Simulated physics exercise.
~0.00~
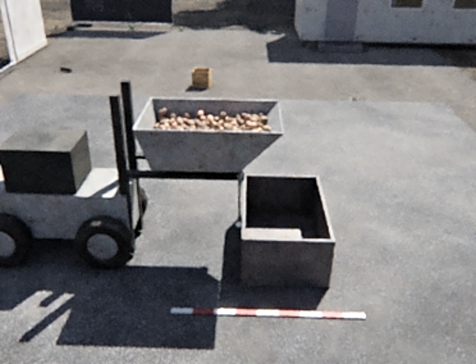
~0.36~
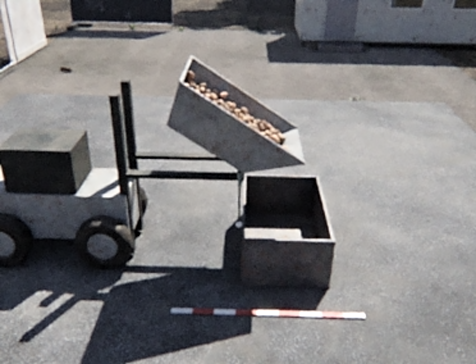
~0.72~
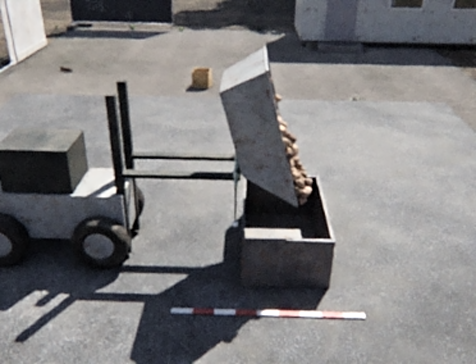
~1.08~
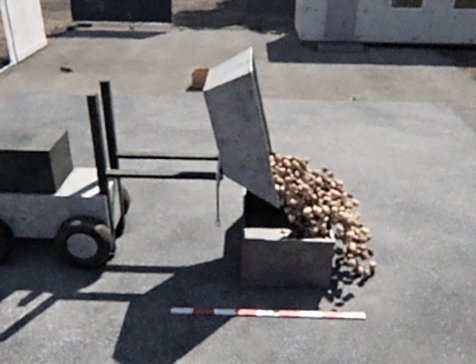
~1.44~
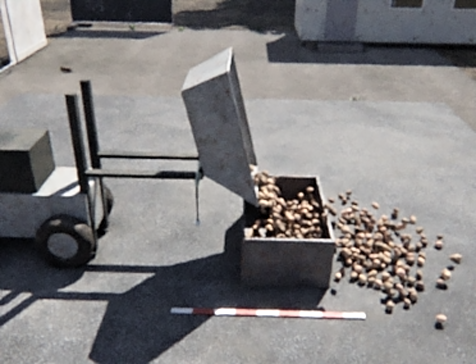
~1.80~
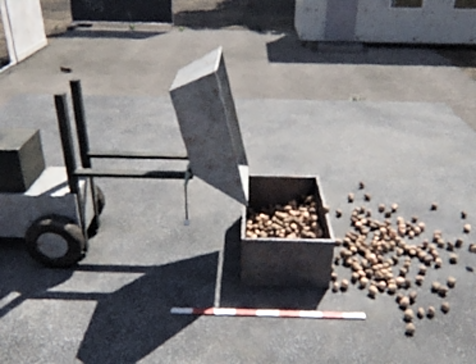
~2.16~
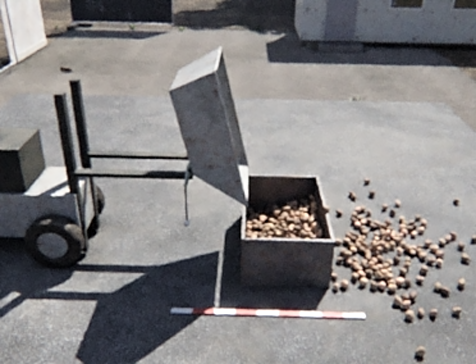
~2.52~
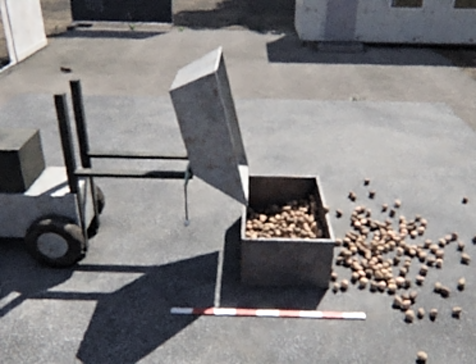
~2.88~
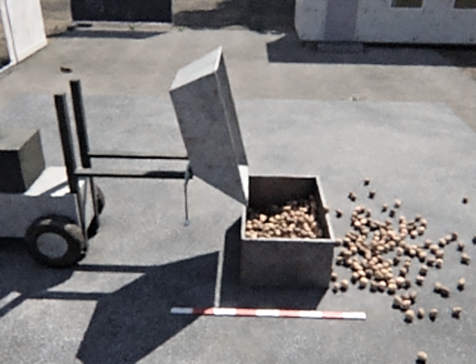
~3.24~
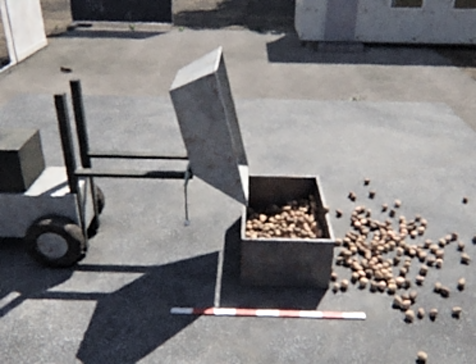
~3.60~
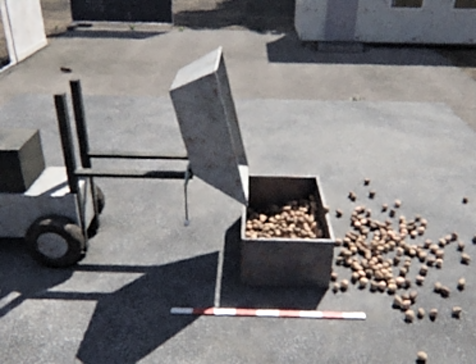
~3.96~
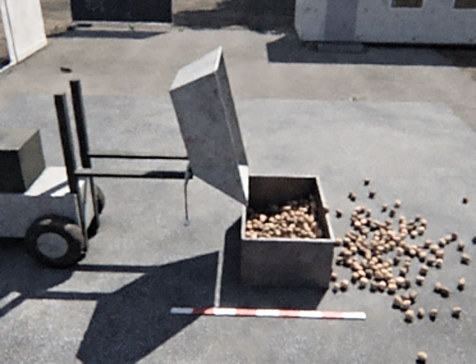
A forklift tipped its grey skip steeply to the right and poured round stones toward an open bin, backing away to the left as they fell. Most ended up in the bin, but many lay scattered on the ground to its right.
